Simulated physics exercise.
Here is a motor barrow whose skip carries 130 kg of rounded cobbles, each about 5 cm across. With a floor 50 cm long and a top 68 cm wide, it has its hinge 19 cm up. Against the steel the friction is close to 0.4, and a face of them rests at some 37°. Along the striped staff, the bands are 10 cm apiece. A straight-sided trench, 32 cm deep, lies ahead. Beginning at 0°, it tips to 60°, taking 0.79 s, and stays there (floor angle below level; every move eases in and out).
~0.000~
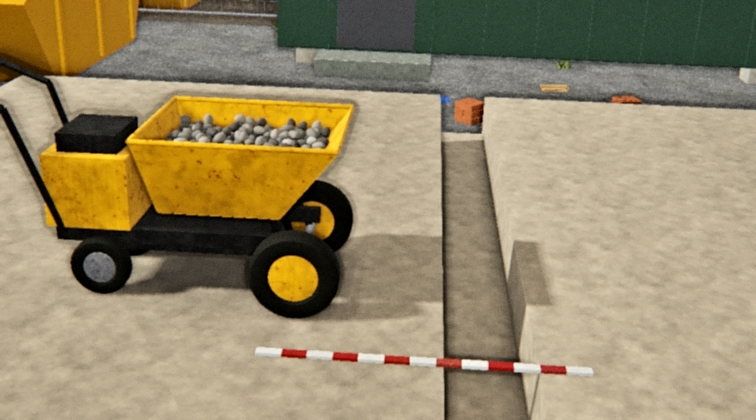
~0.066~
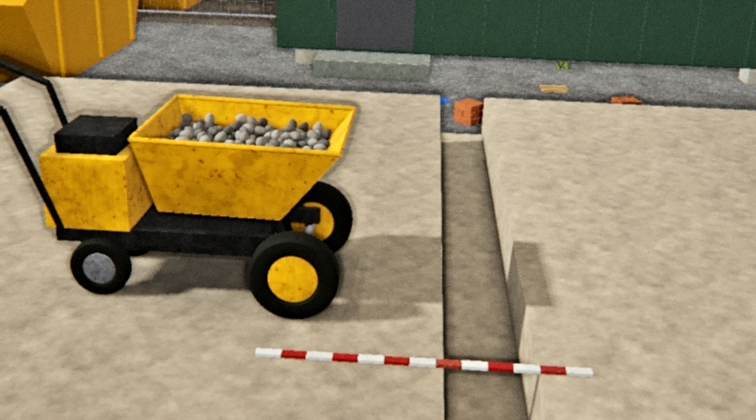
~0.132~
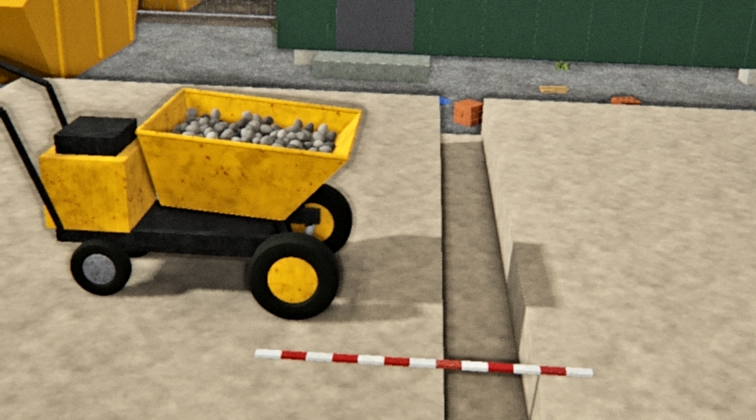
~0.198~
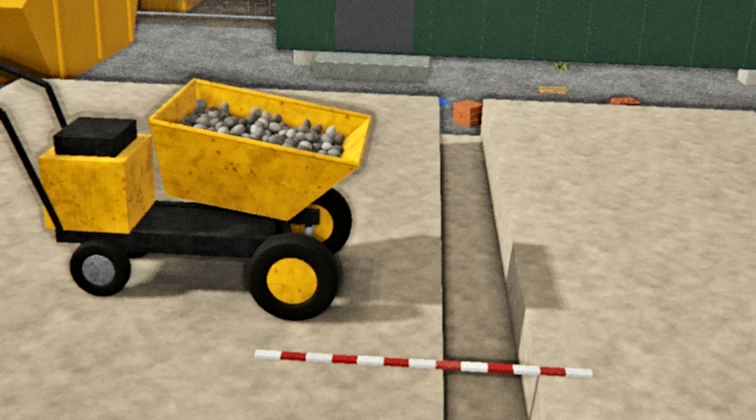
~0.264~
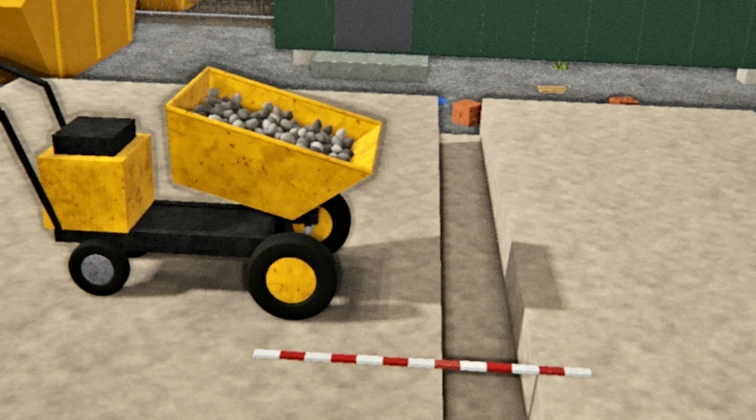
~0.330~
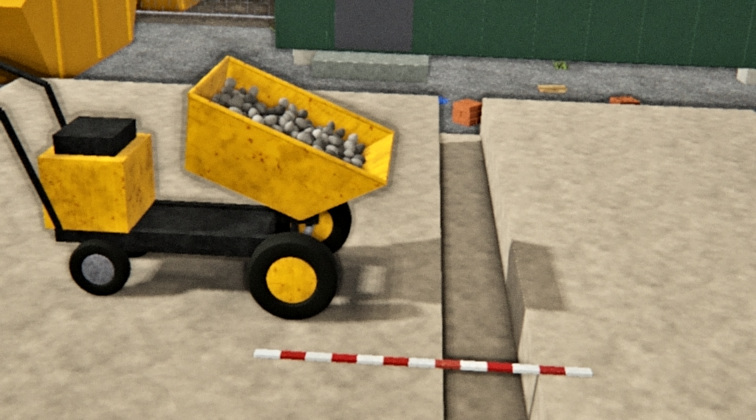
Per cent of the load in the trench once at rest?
About 66 %.
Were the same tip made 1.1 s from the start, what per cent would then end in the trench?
I'd put it at roughly 70 per cent.
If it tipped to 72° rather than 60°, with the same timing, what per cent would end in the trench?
Near 95 per cent then.
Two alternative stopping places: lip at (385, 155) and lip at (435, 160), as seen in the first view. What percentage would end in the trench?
I'd say some 45 per cent and some 15 per cent.
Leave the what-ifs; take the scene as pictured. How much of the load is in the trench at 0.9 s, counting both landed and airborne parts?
Approx. 5 % of the load.
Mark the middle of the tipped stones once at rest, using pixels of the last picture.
The tipped stones centre close to (479, 344).
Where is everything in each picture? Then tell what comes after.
The first picture shows lip at (338, 153), floor tilted 0°, highest stones at (224, 130).
In the second picture, the skip is at 1°, its lip at (340, 155); the top of the load is at (209, 127); the stones move at 0.3 m/s on average.
In the third picture, the skip is at 4°, its lip at (348, 159); the top of the load is at (209, 122); the stones move at 0.5 m/s on average.
In the fourth picture, the skip is at 9°, its lip at (359, 165); the top of the load is at (209, 117); the stones move at 0.7 m/s on average.
The fifth picture shows lip at (371, 173), floor tilted 16°, highest stones at (218, 105); the stones move at 0.9 m/s on average.
The sixth picture shows lip at (386, 183), floor tilted 23°, highest stones at (232, 97); the stones move at 1.0 m/s on average.
After 0.6 s the floor is at 50°; 100 % in the skip; the foremost stones are at (399, 212).
After 0.9 s the floor is at 60°; 93 % in the skip, 1 % short of the trench, 5 % in the trench; the foremost stones are at (475, 249).
After 1.2 s the floor is at 60°; 57 % in the skip, 1 % short of the trench, 38 % in the trench, 4 % past the trench; the foremost stones are at (588, 316).
After 3.2 s the floor is at 60°; 29 % in the skip, 1 % short of the trench, 66 % in the trench, 4 % past the trench; the foremost stones are at (684, 320).
